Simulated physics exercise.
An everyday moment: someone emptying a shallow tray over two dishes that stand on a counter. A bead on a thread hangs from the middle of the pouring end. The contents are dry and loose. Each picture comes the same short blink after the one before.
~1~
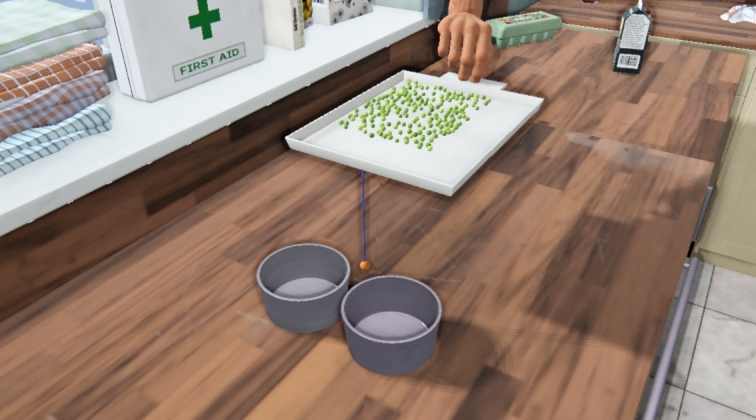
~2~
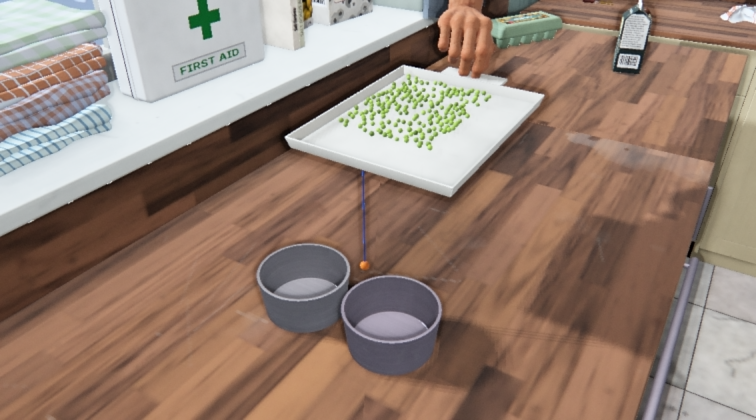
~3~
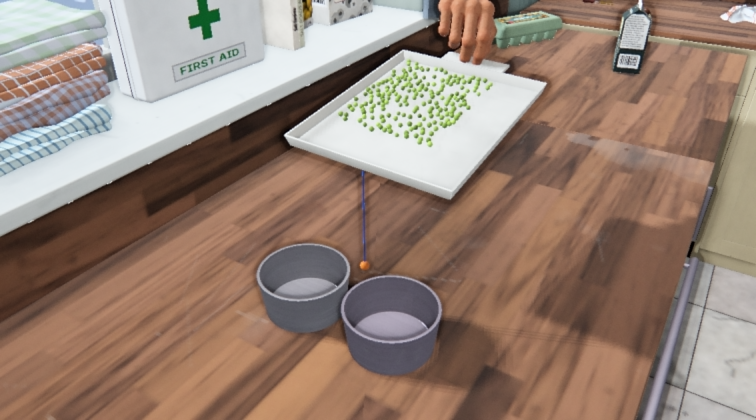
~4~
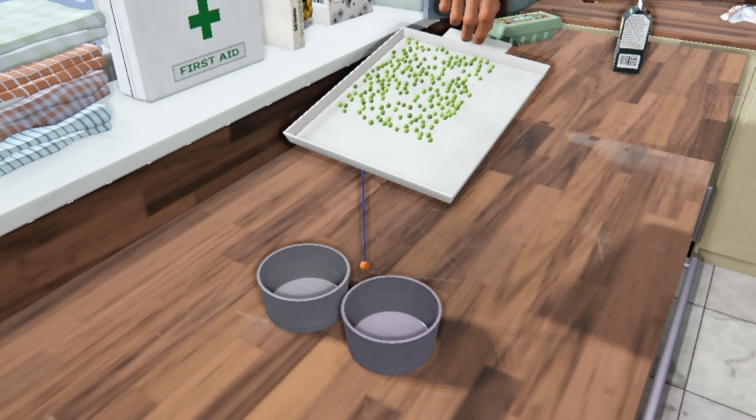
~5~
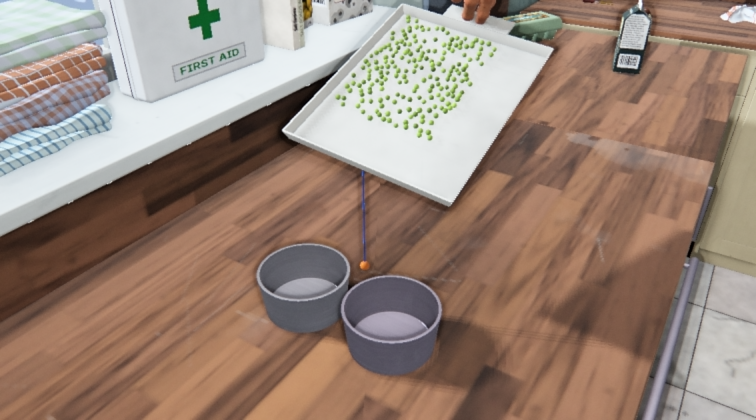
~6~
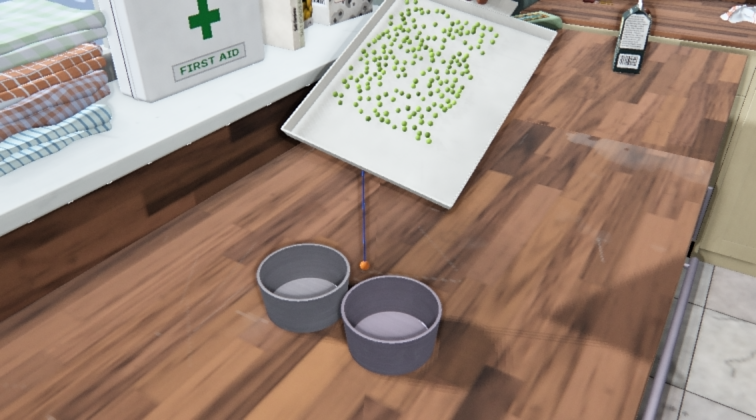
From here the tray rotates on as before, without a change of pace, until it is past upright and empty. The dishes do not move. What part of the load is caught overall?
They take less than half between them.
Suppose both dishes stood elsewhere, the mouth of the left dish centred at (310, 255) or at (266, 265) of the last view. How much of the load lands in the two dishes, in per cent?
In turn 20 and 10 in a hundred.
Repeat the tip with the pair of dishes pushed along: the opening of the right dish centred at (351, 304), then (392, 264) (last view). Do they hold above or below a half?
The first try: Under half. The second: Less than half.
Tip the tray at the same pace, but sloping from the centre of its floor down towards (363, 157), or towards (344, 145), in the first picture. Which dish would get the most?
One: The dish on the left. Two: The left one.
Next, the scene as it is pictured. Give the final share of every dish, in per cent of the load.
Left dish: 0 %, right dish: 30 %.
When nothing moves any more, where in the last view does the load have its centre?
At about (433, 379).
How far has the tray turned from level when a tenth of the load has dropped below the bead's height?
Near 80 degrees.
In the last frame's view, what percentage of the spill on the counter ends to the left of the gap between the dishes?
Close to 10 per cent.
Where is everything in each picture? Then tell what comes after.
In the first frame, corners of the pouring end near (290, 137) and (451, 184), level; middle of the load near (414, 110), dried peas; left dish near (276, 310); right dish near (365, 351); bead on its thread near (365, 266).
In the second frame, corners of the pouring end near (290, 136) and (451, 185), tipped barely, lowest at the right corner; middle of the load near (414, 107).
In the third frame, corners of the pouring end near (289, 134) and (450, 188), tipped a little, lowest at the right corner; middle of the load near (415, 98).
In the fourth frame, corners of the pouring end near (288, 132) and (450, 193), tipped a little, lowest at the right corner; middle of the load near (415, 84).
In the fifth frame, corners of the pouring end near (287, 129) and (450, 198), tipped clearly, lowest at the right corner; middle of the load near (414, 71).
In the sixth frame, corners of the pouring end near (286, 128) and (449, 202), tipped well over, lowest at the right corner; middle of the load near (413, 63), all but a few on the move; left dish near (276, 310); right dish near (365, 351).
Shortly afterwards, tray tipped steeply; near half on the tray; only a few in the right dish; only a few outside both; near half in the air.
Next, tray tipped past a quarter turn; only a few on the tray; near a quarter in the right dish; only a few in the left dish; near two thirds outside both; a little in the air.
Some moments later, tray tipped past a quarter turn; near a quarter in the right dish; only a few in the left dish; near two thirds outside both.
In the end, tray tipped past a quarter turn; near a quarter in the right dish; only a few in the left dish; near two thirds outside both.
